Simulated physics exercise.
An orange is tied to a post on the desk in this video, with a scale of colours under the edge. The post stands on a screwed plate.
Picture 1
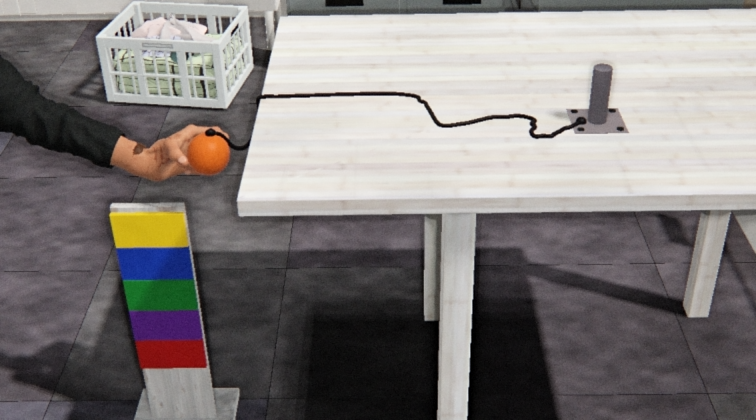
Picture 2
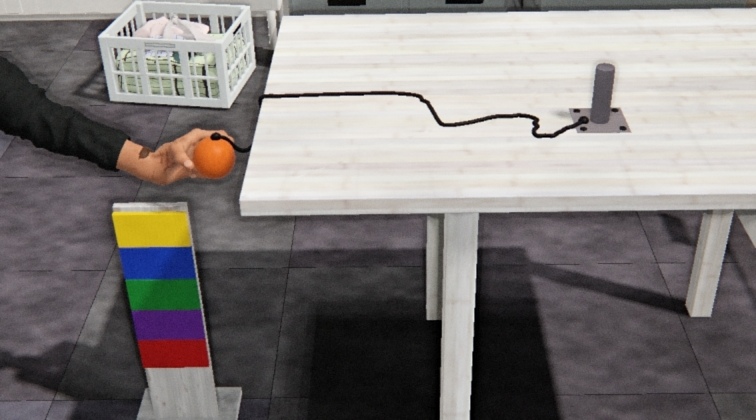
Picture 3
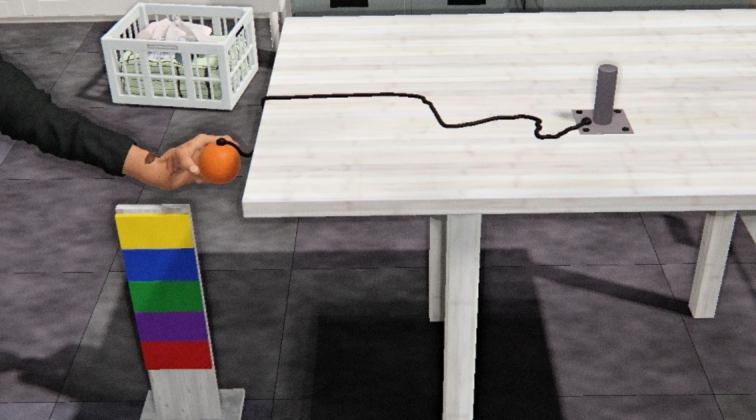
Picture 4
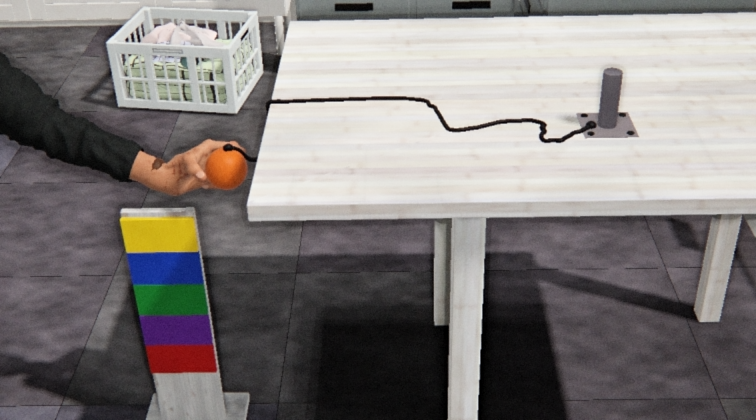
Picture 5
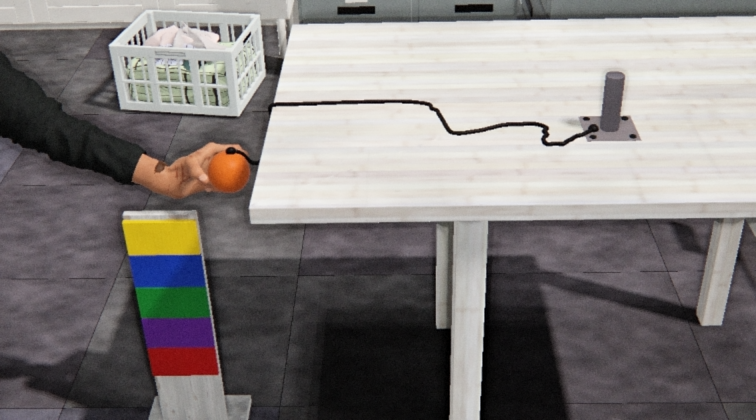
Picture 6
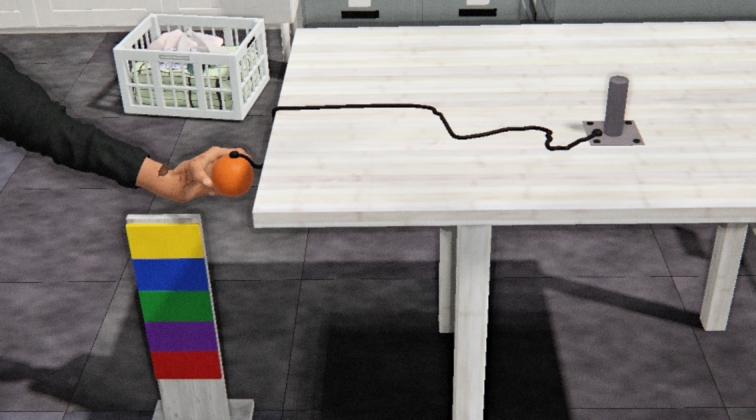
At first, a hand holds an orange just off the left edge of a white desk, above a coloured scale, with a slack black cord winding back to a post on a screwed plate. The view drifts slightly, and the hand lowers the orange a little, still gripping it, while the cord stays slack.
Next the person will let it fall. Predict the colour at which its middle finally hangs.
Prediction: Green.
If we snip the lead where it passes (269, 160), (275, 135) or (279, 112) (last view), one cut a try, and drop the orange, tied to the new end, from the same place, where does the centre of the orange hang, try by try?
About (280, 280) first, then about (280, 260), and finally about (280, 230).
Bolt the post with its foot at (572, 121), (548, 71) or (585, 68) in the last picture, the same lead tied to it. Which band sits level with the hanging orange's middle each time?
Answer, in order: Purple, purple, green.
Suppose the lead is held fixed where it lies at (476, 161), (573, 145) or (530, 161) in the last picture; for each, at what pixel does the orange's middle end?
(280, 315), (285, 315), (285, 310).
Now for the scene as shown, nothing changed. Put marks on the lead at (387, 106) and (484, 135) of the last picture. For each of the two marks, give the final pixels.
(280, 127) and (424, 129).
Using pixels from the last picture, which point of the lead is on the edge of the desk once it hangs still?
In the last picture it is at roughly (380, 106).
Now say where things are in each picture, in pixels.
The first picture shows orange (209, 154); yellow (149, 232); blue (155, 265); green (160, 296); purple (166, 326); red (171, 355).
The second picture shows orange (214, 158); lead through (553, 136) (497, 117) (429, 106) (353, 94) (265, 101).
The third picture shows orange (220, 163).
The fourth picture shows orange (226, 169); lead through (561, 141) (504, 122) (436, 111) (361, 99) (272, 106).
The fifth picture shows orange (229, 172).
The sixth picture shows orange (232, 176); lead through (566, 149) (510, 129) (442, 118) (366, 106) (278, 113).
A little later, orange near (302, 310); level with green.
Next, orange near (281, 314); level with green.
When it is over, orange near (289, 318); level with green. The lead holds its middle at green.
